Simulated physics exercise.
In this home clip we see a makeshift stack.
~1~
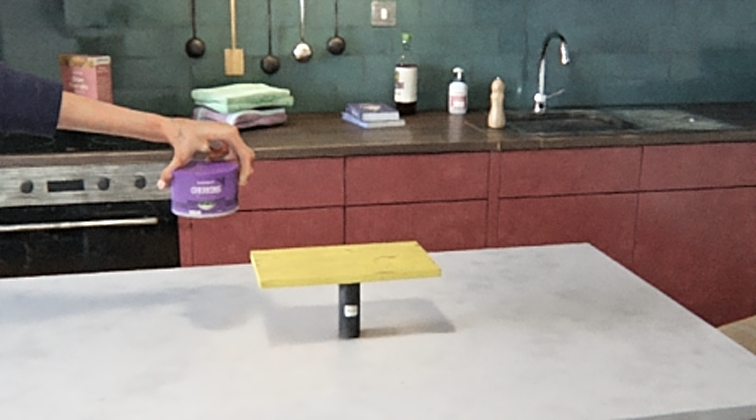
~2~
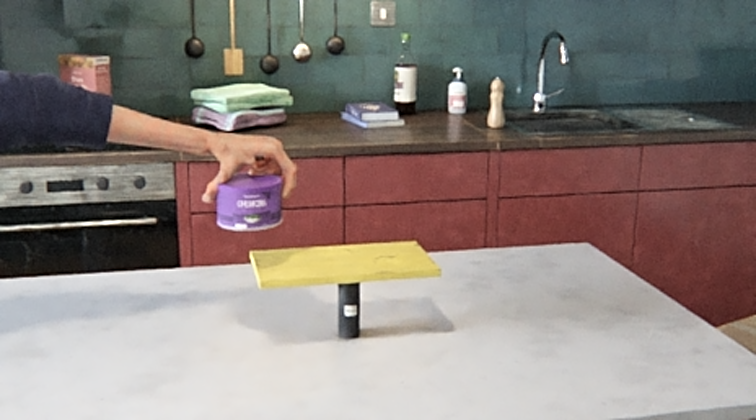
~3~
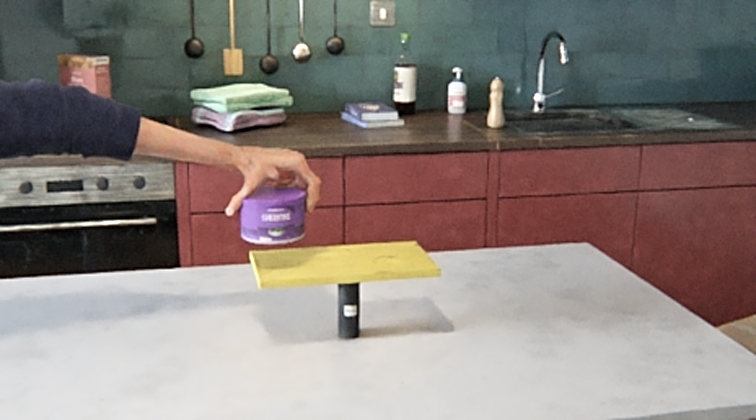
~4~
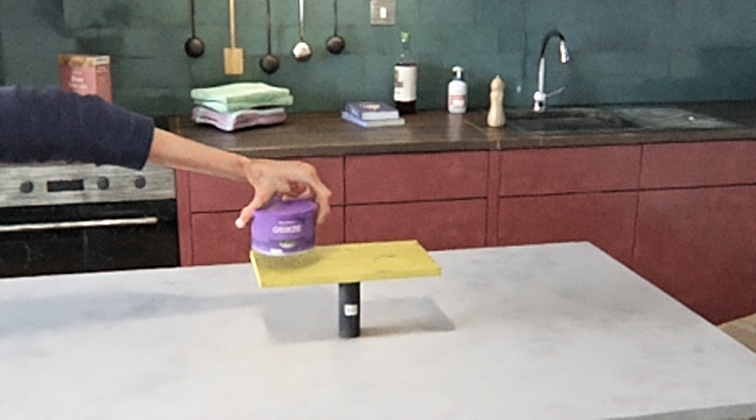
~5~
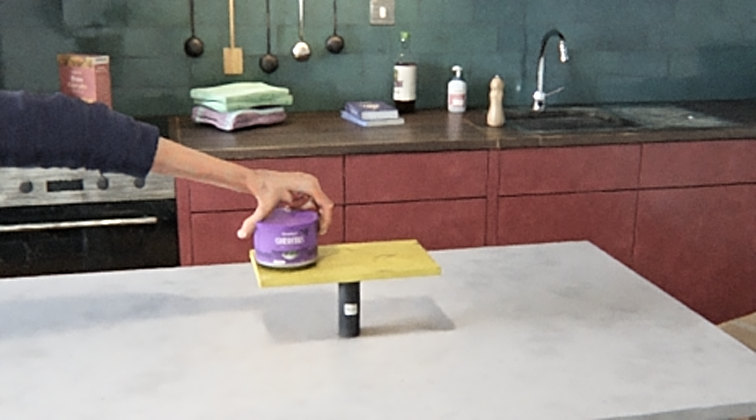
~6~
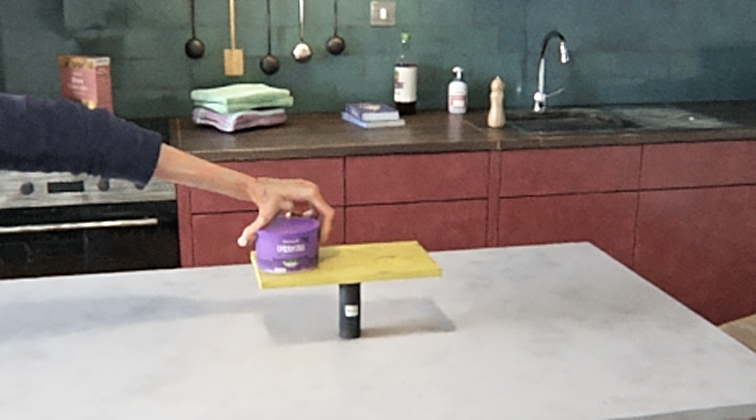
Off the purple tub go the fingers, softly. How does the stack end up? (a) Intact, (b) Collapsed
(b) Collapsed.
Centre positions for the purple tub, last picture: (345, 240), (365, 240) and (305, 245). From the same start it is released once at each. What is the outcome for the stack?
So, first go it stays put, second go it stays put, third go it comes down.
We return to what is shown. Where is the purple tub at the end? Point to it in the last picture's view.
I'd point to roughly (251, 315).
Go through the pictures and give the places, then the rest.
The first picture shows coming down; purple tub (205, 188); yellow board (344, 264).
The second picture shows coming down; purple tub (249, 201); yellow board (343, 264).
The third picture shows coming down; purple tub (273, 214); yellow board (343, 264).
The fourth picture shows coming down; purple tub (284, 226); yellow board (344, 263).
The fifth picture shows coming down; purple tub (286, 237); yellow board (343, 262).
The sixth picture shows in place under the hand; purple tub (287, 244); yellow board (344, 264).
Then, 0.30 s after the last picture, purple tub now fallen; yellow board tipped 48° from how it was.
Then, 0.60 s after the last picture, yellow board now fallen; black shaker tipped 41° from how it was.
Then, 0.80 s after the last picture, black shaker now fallen.
By the end, fallen, yellow board, black shaker and purple tub. Seen from the same camera at the end, purple tub near (251, 316). The stack comes apart.
